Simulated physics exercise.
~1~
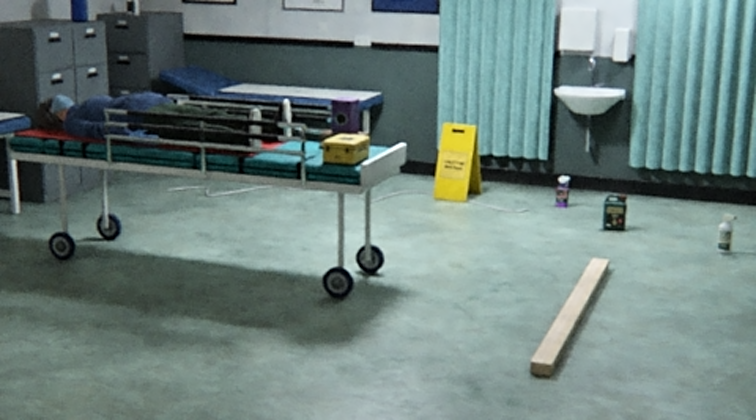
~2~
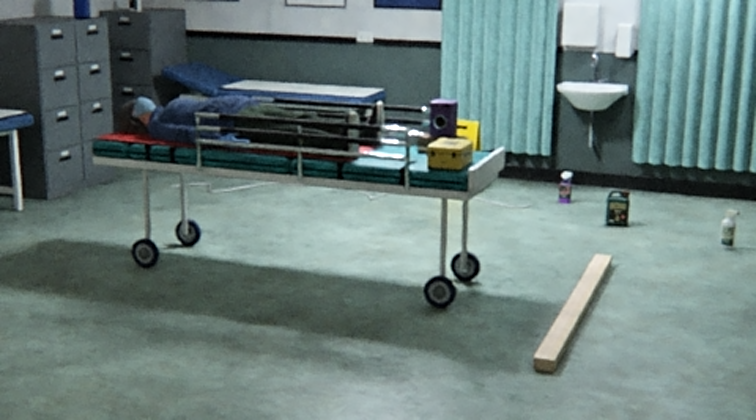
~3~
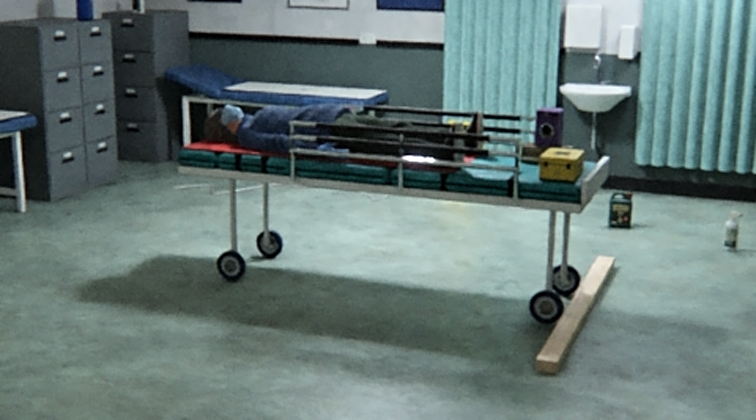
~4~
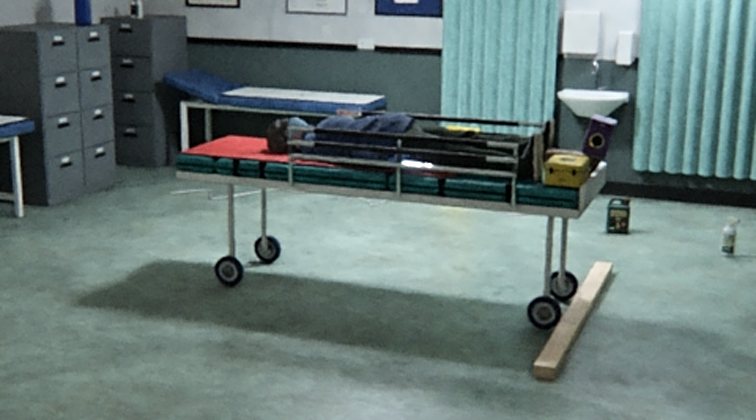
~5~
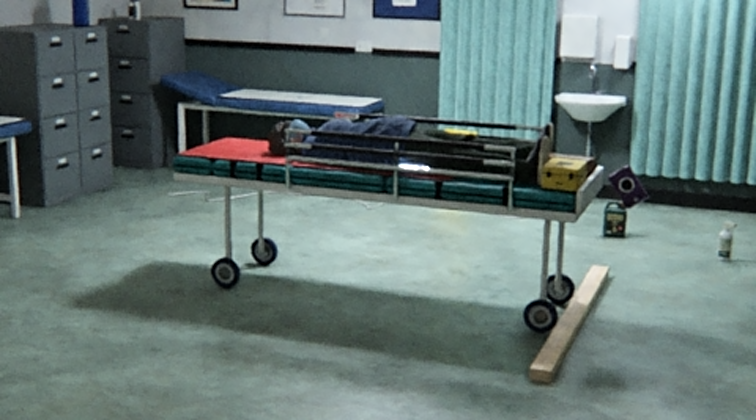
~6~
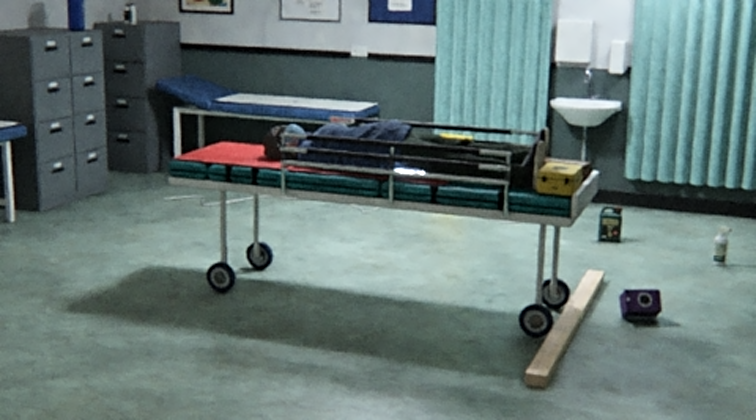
In a clinic room, a rolling trolley stops at a sill and a purple box falls off.
